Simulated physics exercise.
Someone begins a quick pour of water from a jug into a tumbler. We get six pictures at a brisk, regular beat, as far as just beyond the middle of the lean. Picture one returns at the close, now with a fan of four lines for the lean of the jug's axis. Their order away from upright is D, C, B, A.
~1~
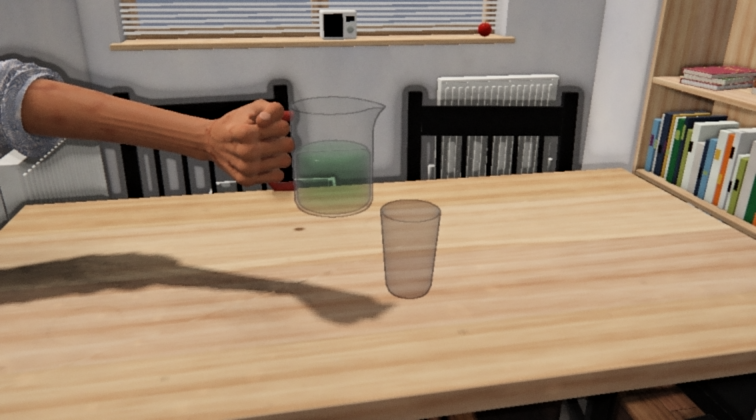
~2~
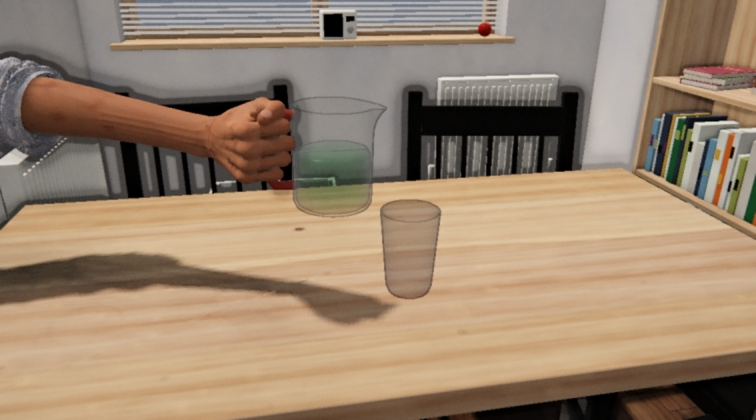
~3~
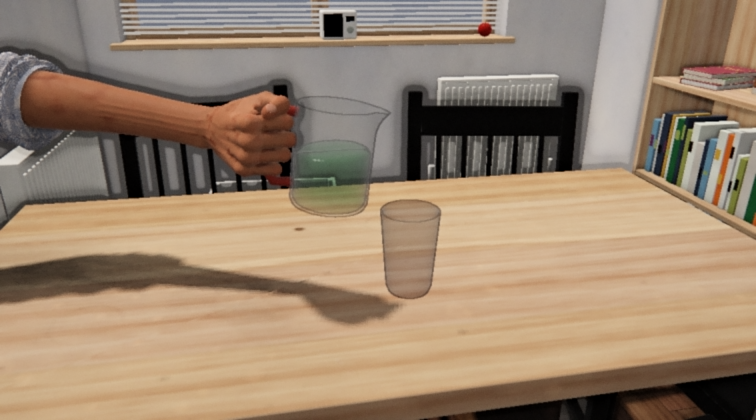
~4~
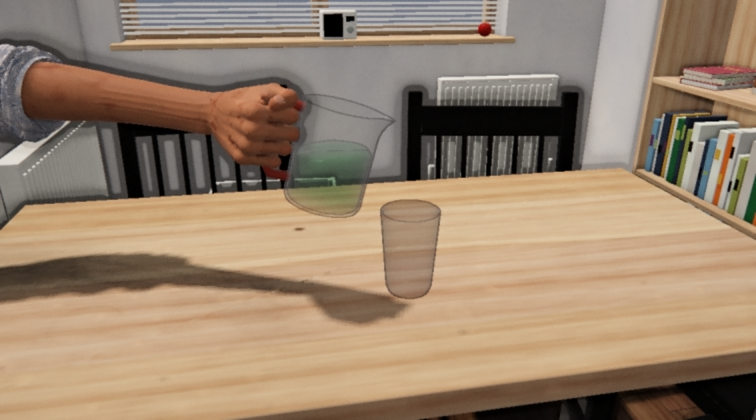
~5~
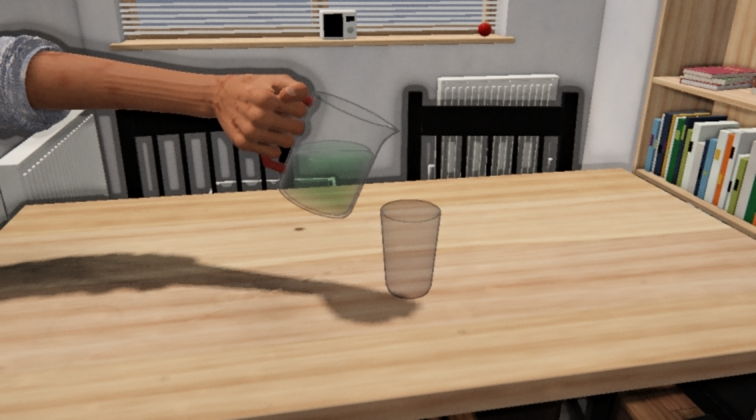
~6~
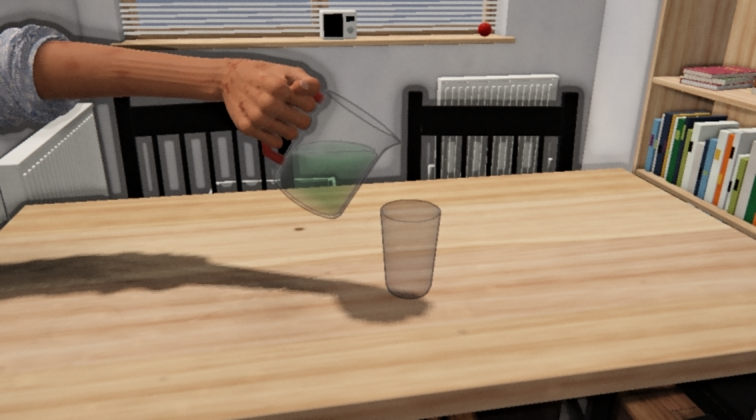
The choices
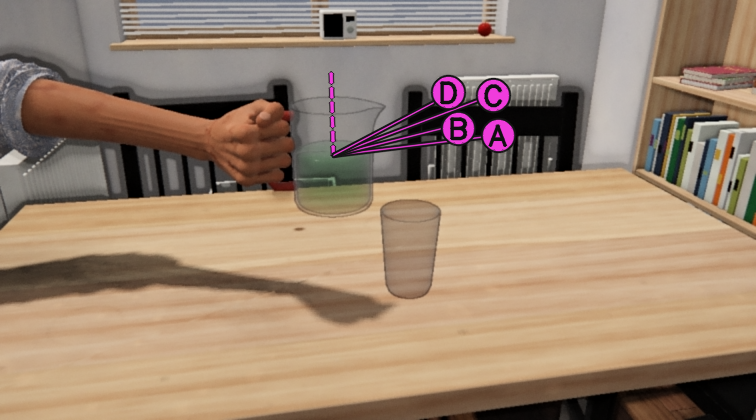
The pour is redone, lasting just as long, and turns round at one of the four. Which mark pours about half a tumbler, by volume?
Mark C.
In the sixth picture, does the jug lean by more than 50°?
No, it does not.
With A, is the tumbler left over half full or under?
Over half.
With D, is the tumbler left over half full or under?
Under half.
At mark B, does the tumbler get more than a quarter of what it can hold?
Yes.
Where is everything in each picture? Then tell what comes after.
Upright, lip at (384, 106); rim of the tumbler round (411, 210); nothing has left yet, in the first picture.
Upright, lip at (385, 107); nothing has left yet, in the second picture.
Tipped about 7°, lip at (389, 112); nothing has left yet, in the third picture.
Tipped about 14°, lip at (394, 120); nothing has left yet, in the fourth picture.
Tipped about 24°, lip at (398, 130); nothing has left yet, in the fifth picture.
Tipped about 34°, lip at (401, 141); nothing has left yet, in the sixth picture.
On the marked copy, A at (481, 137); B at (441, 128); C at (477, 100); D at (433, 102).
Choosing A, the tumbler ends with about 82 % of what it can hold; 6 % of the water is spilt.
Choosing B, the tumbler ends with about 69 % of what it can hold.
Choosing C, the tumbler ends with about 51 % of what it can hold.
Choosing D, the tumbler ends with about 31 % of what it can hold.
